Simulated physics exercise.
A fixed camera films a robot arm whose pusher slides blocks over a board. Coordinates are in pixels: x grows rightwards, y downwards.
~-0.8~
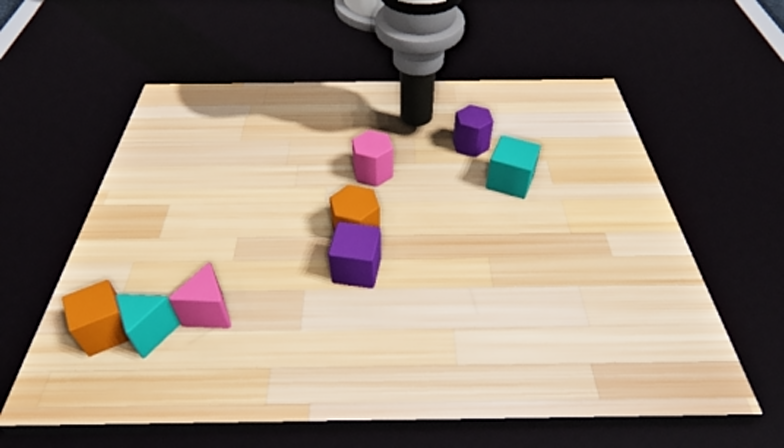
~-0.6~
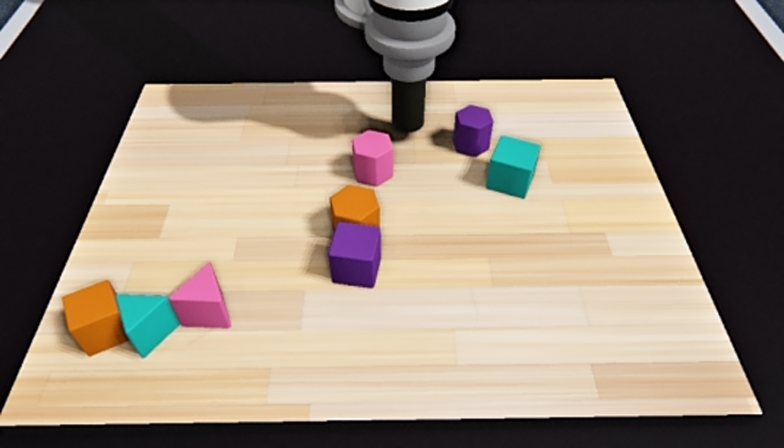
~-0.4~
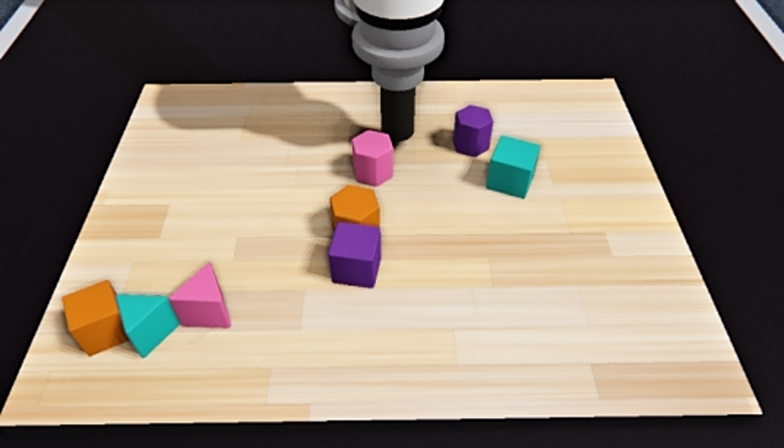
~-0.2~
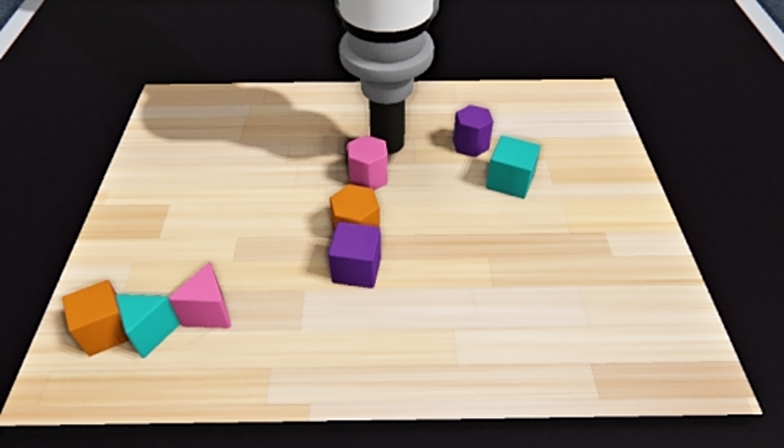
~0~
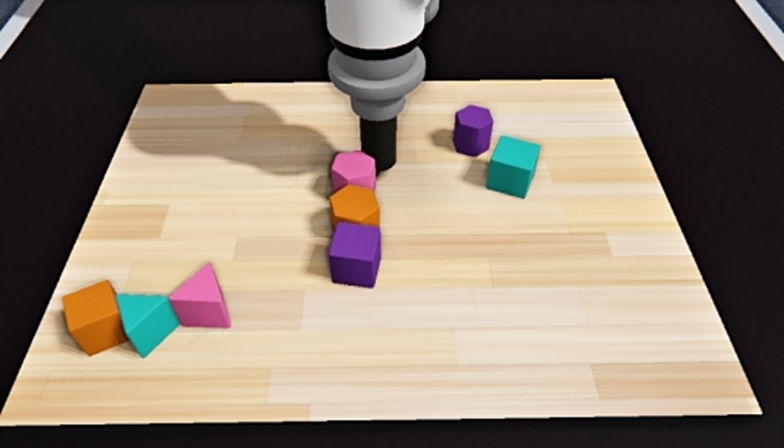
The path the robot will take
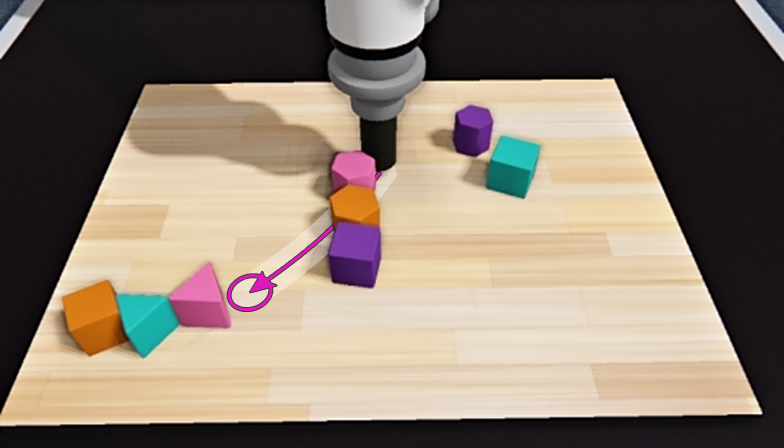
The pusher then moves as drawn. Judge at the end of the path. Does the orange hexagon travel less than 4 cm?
I expect not.
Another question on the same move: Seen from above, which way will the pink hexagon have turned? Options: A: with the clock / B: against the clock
I'll go with A - with the clock.
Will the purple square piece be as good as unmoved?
No, that is not what happens.
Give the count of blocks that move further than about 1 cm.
Here I'd predict at least three blocks moving more than 1 cm.
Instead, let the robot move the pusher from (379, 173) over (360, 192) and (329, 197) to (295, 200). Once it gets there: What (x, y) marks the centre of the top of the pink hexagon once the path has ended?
I'd expect the centre of its top face to be at (276, 198).
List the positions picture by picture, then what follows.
In the first frame, tip of the pusher at (416, 117), middles of tops, pink triangle at (199, 286), pink hexagon at (372, 143), orange hexagon at (354, 201), purple square piece at (355, 240).
In the second frame, pusher at (408, 123), nothing pushed.
In the third frame, pusher at (398, 131), nothing pushed.
In the fourth frame, pusher at (388, 144), pink hexagon at (367, 148).
In the fifth frame, pusher at (379, 160), pink triangle at (199, 286), pink hexagon at (353, 163), orange hexagon at (354, 201), purple square piece at (355, 240).
The line goes from (379, 173) over (348, 212) and (305, 252) to (250, 292).
On the path given first. One third of the way, pusher at (346, 199); pink hexagon at (304, 186), turned 35° clockwise; orange hexagon at (332, 214), turned 45° anticlockwise; purple square piece at (356, 248), turned 20° anticlockwise.
Two thirds of the way, pusher at (302, 239); pink hexagon at (284, 193), turned 85° clockwise; orange hexagon at (300, 258), turned 90° anticlockwise; purple square piece at (354, 261), turned 70° anticlockwise.
At the end, pusher at (246, 280); pink triangle unmoved; pink hexagon at (284, 193), turned 85° clockwise; orange hexagon at (293, 275), turned 115° anticlockwise; purple square piece at (354, 261), turned 70° anticlockwise.
